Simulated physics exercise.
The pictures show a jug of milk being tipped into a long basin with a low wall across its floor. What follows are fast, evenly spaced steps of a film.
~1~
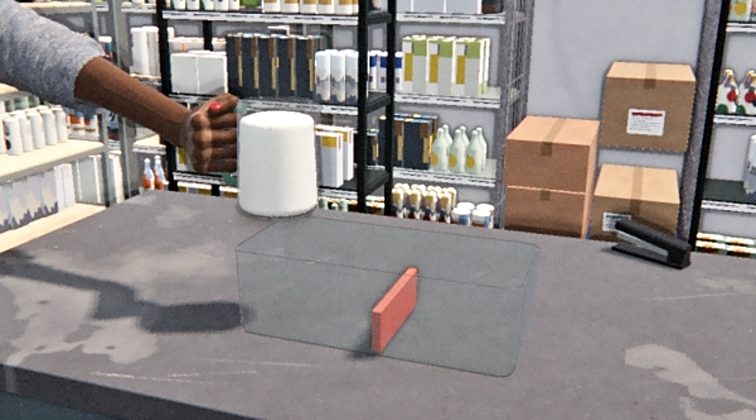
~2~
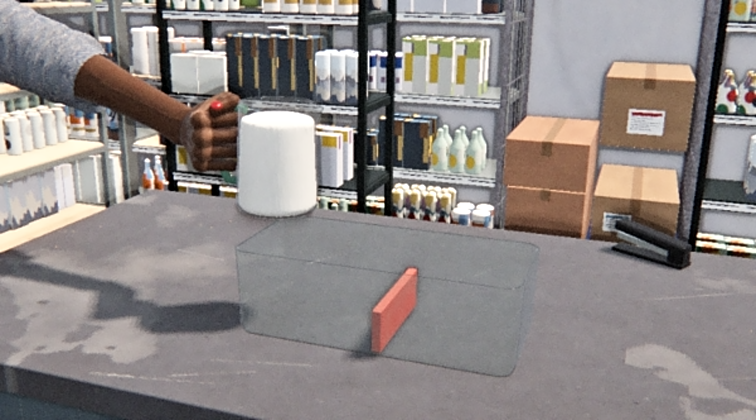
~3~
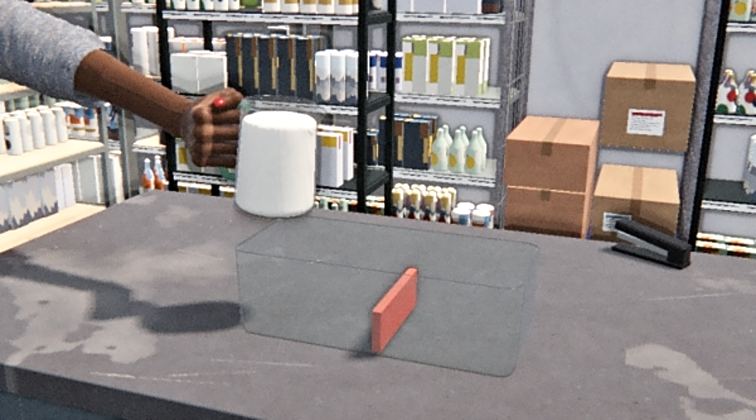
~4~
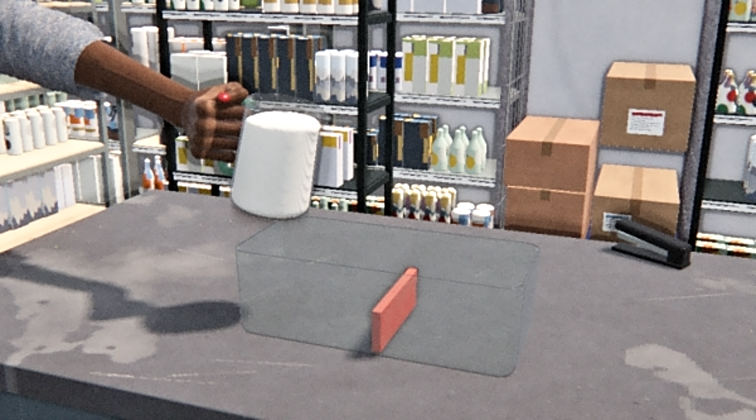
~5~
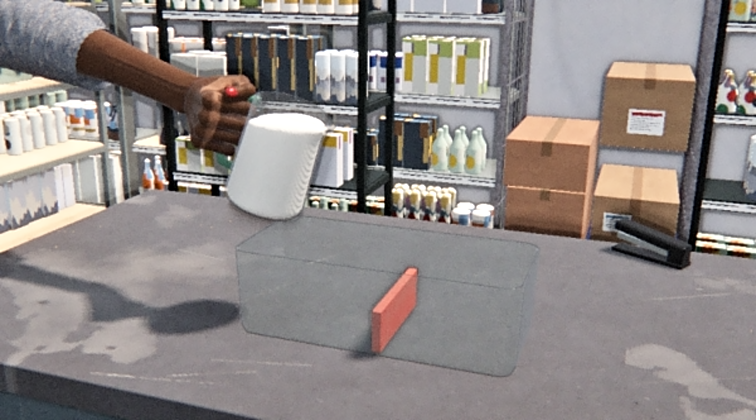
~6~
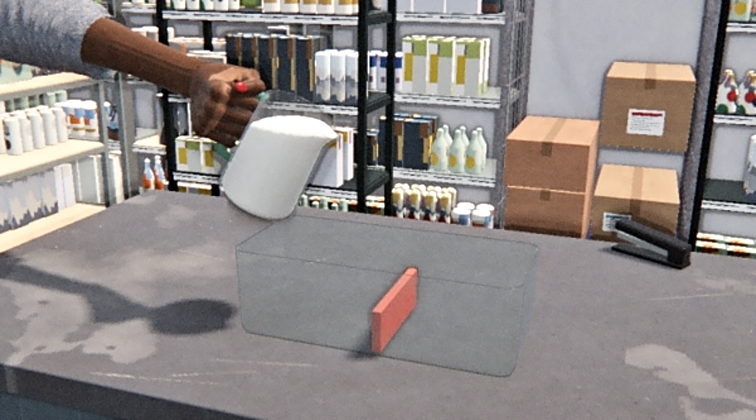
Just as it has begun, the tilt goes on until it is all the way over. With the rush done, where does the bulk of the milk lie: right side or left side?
The largest amount gathers in the left chamber.
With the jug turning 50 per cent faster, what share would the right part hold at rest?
Near 10 %.
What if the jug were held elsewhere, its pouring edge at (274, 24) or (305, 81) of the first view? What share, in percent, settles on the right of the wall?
5 % and 0 %.
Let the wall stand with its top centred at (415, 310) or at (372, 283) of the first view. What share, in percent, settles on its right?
First some 10, then 65 per cent.
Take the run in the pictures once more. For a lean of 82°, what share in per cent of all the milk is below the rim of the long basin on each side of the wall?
Left part 10 %; right part 0 %.
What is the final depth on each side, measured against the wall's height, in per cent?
The left reads 50 in a hundred and the right 0 in a hundred.
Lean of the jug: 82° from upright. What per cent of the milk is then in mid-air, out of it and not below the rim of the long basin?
Share in flight: Approx. 15 %.
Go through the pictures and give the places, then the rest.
In the first frame, it leans 0°; its right rim is at (322, 107); the milk meets the walls at (247, 117) and (313, 121); the long basin's rim runs from (261, 232) to (532, 267); the wall's top is at (396, 290).
In the second frame, it leans 1°; its right rim is at (323, 109); the milk meets the walls at (247, 115) and (313, 122).
In the third frame, it leans 5°; its right rim is at (326, 112); the milk meets the walls at (249, 115) and (316, 123).
In the fourth frame, it leans 11°; its right rim is at (330, 118); the milk meets the walls at (251, 121) and (320, 124).
In the fifth frame, it leans 19°; its right rim is at (335, 127); the milk meets the walls at (248, 138) and (327, 127).
In the sixth frame, it leans 28°; its right rim is at (339, 139); the milk meets the walls at (243, 144) and (336, 131).
A moment on, the tilt is 82° and 78 per cent is still to pour, 8 is left of the wall and 1 right of it.
Next, the tilt is 97° and 38 per cent is still to pour, 43 is left of the wall and 3 right of it.
Then the tilt is 97° and 15 per cent is still to pour, 72 is left of the wall and 6 right of it.
Later the tilt is 97° and 6 per cent is still to pour, 84 is left of the wall and 7 right of it.
In the end 90 per cent lies left of the wall, 7 right of it and 2 outside.
